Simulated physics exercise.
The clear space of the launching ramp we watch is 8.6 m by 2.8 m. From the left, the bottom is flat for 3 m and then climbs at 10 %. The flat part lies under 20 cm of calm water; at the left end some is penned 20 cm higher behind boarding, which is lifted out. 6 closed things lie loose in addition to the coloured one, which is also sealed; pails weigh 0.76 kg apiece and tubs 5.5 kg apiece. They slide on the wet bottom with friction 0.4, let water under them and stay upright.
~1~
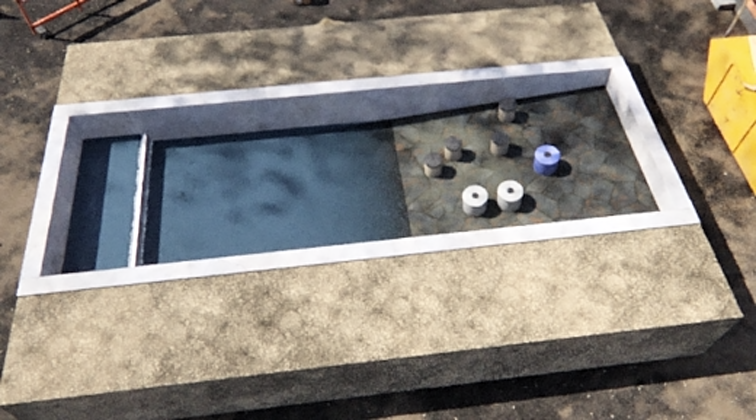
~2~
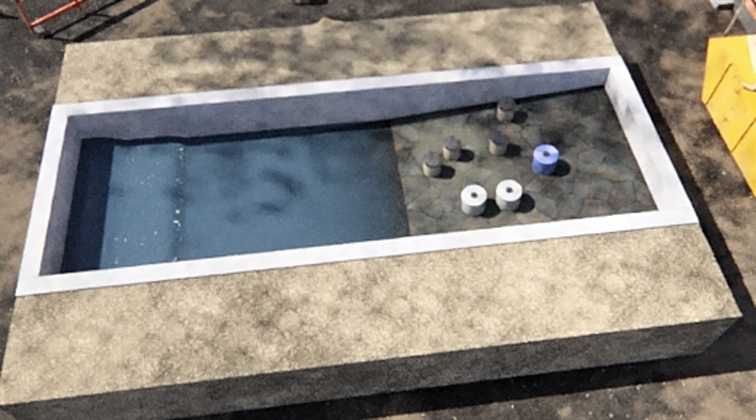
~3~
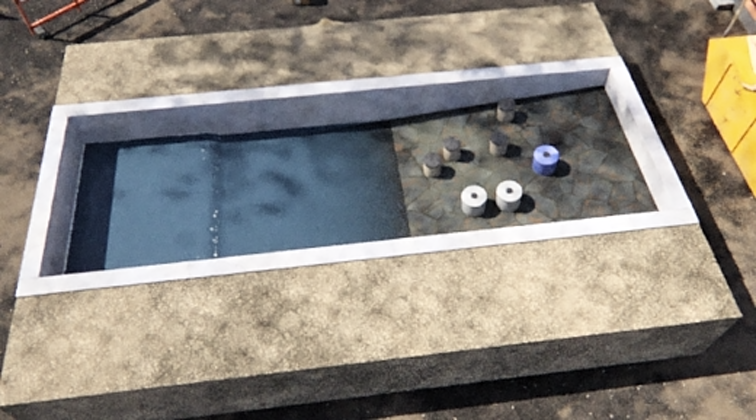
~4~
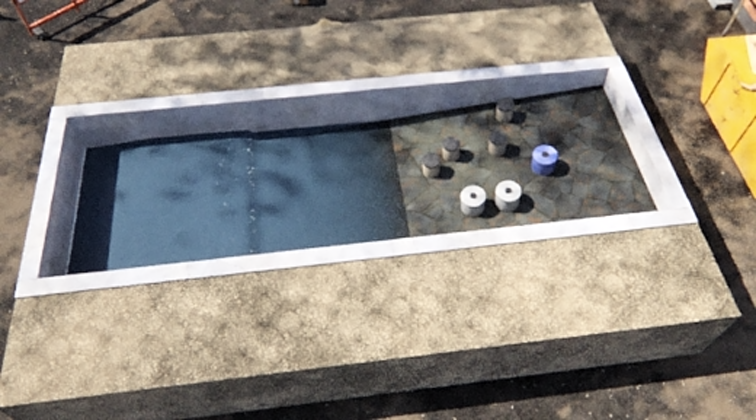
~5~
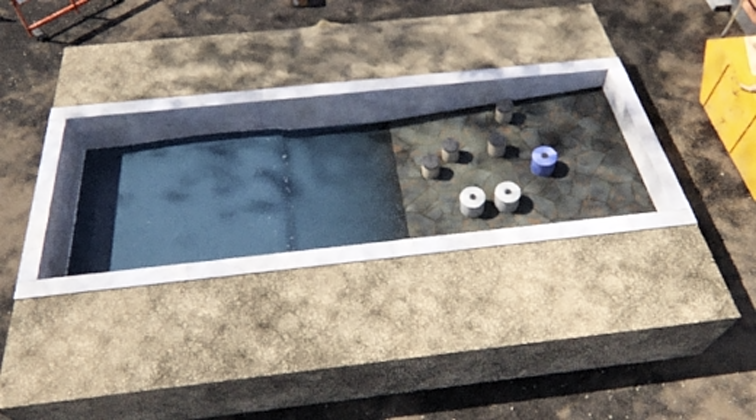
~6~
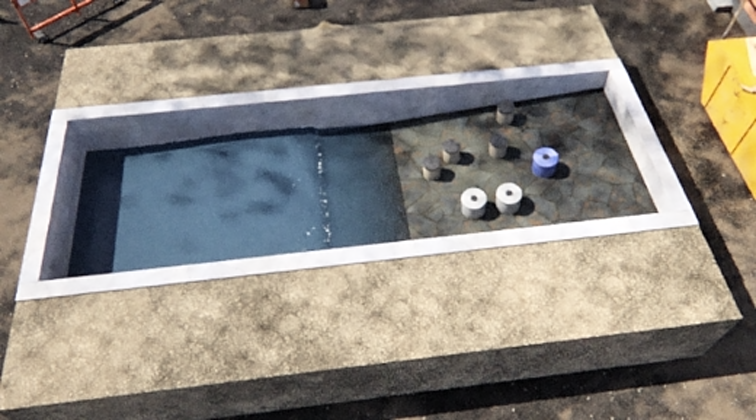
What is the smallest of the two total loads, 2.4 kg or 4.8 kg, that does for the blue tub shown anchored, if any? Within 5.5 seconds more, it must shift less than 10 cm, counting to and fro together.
Small ballast gets it done.
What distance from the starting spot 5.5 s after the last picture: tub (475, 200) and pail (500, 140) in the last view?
20 cm, 140 cm.
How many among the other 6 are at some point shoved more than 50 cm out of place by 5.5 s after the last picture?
The number is 4.
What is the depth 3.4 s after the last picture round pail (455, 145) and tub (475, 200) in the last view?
I'd estimate 3 cm for the first and 3 cm for the second.
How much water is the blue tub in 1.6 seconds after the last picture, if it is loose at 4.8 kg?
Close to 0 cm deep.
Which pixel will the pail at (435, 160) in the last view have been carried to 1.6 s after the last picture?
About (477, 156), give or take.
Then, 0.6 s after the last picture the blue tub would be 0 cm from its start with 2.4 kg and 0 cm from its start with 4.8 kg; 0 cm of water round it then.
Then, 1.6 s after the last picture the blue tub would be 0 cm from its start with 2.4 kg and 0 cm from its start with 4.8 kg; 0 cm of water round it then.
Then, 3.4 s after the last picture the blue tub would be 0 cm from its start with 2.4 kg and 0 cm from its start with 4.8 kg; 1 cm of water round it then.
Then, 5.5 s after the last picture the blue tub would be 0 cm from its start with 2.4 kg and 0 cm from its start with 4.8 kg; 0 cm of water round it then.
